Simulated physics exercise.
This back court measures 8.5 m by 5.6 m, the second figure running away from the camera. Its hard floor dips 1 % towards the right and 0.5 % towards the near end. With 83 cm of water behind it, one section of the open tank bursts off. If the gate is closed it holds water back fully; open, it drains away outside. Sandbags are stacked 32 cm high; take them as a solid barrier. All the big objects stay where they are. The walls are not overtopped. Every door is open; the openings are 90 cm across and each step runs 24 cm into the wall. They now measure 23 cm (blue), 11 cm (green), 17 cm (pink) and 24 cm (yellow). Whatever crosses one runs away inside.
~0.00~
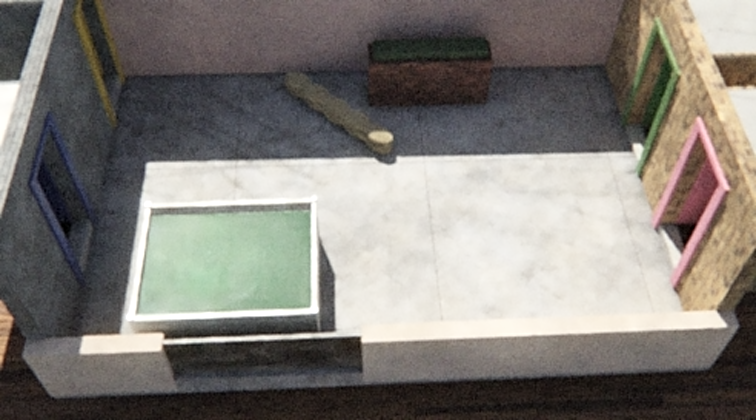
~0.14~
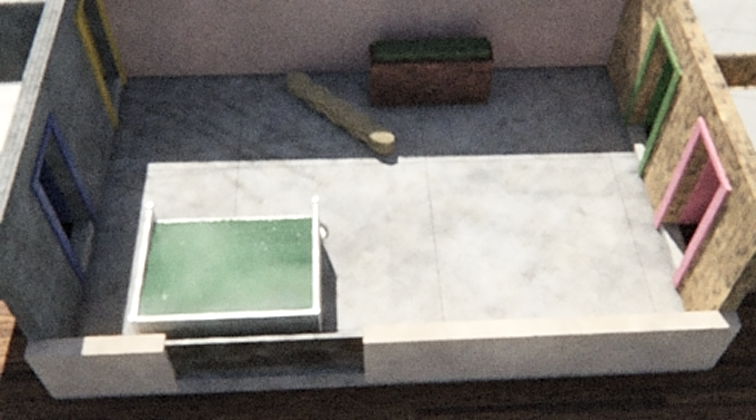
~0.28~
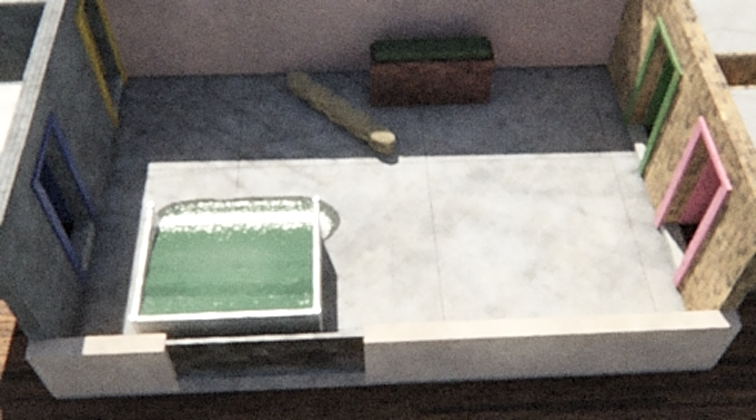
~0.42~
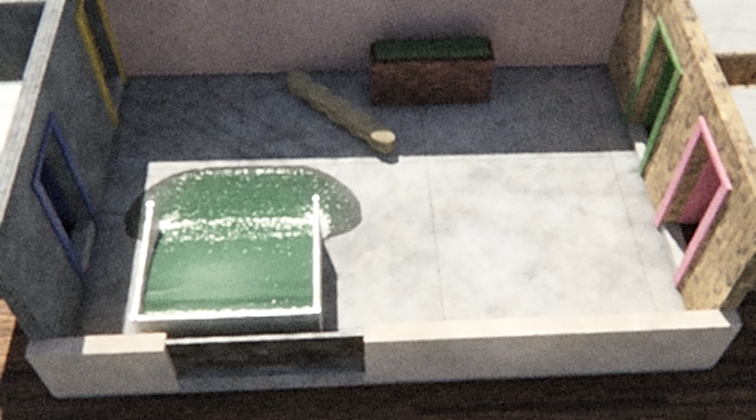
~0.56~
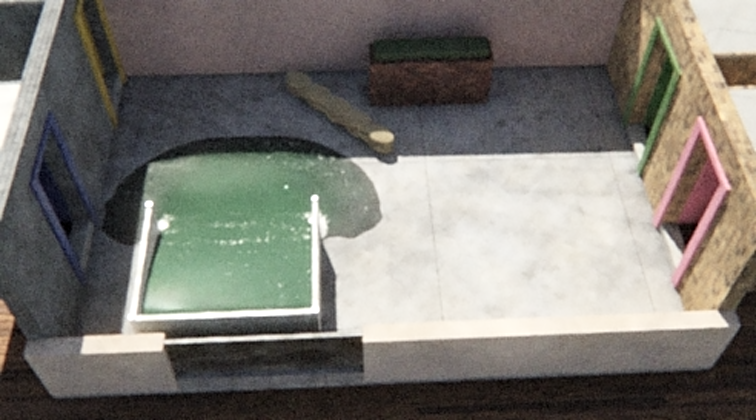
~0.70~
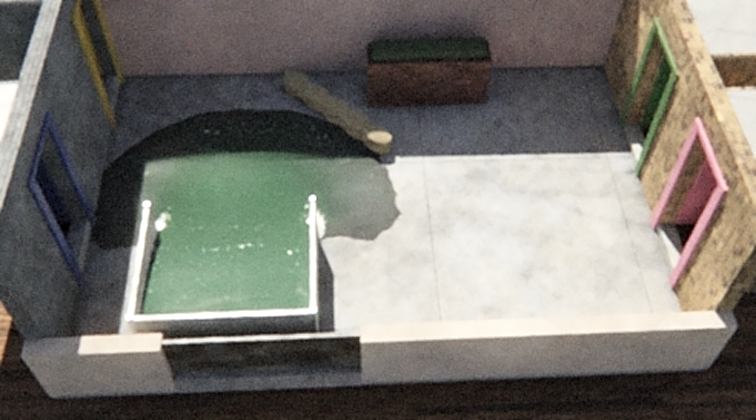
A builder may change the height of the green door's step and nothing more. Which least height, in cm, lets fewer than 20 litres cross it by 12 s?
Some 6.5 cm above the ground.
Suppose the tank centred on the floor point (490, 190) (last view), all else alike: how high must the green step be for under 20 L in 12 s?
About 14.5 cm.
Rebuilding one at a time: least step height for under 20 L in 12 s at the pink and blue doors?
About 12.0 cm at pink and 12.0 cm at blue.
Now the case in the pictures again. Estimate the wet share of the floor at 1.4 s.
Near 35 per cent is wet.
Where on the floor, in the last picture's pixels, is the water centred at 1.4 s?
At about (240, 201).
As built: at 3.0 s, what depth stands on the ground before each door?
Depths in cm: Blue 1, green 0, pink 0, yellow 36.
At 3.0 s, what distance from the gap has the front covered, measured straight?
About 6.4 m.
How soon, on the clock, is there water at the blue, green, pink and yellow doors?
Blue 0.9 s, green 3.6 s, pink 5.0 s, yellow 1.1 s.
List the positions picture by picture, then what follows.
In the first frame, the open tank at (228, 259) is whole and still, 83 cm deep; the green door at (648, 105) is dry.
In the second frame, the gap is on the far side, the front 0.3 m out at a hidden place; the back of the open tank holds 83 cm.
In the third frame, the gap is on the far side, the front 0.7 m out at a hidden place; the back of the open tank holds 82 cm.
In the fourth frame, the front is at (210, 171), 1.4 m from the gap on the far side; 4.0 m2 of floor is wet, 73 cm left at the back.
In the fifth frame, the gap is on the far side, the front 2.0 m out at (205, 143); the back of the open tank holds 71 cm.
In the sixth frame, the gap is on the far side, the front 2.7 m out at (234, 113); the back of the open tank holds 67 cm; the green door at (646, 105), 6.5 m from the gap, is still 4.1 m from the nearest water.
After 1.4 s water covers 35 % of the floor, deepest (54 cm) near (258, 80); it has not reached the green door.
After 3.0 s water covers 50 % of the floor, deepest (38 cm) near (123, 76); it has not reached the green door.
After 12.0 s water covers 90 % of the floor, deepest (14 cm) near (534, 74); 9 cm at the green door, 1 litre in over its 11 cm step.
At the green door as built, the water arrived by 3.7 s and peaked near 11 cm at 10.4 s.
Run again over the same 12 s with other heights there, 37 litres in over 5 cm, 15 litres over 7 cm. The limit of 20 litres is kept from about 6.5 cm up.
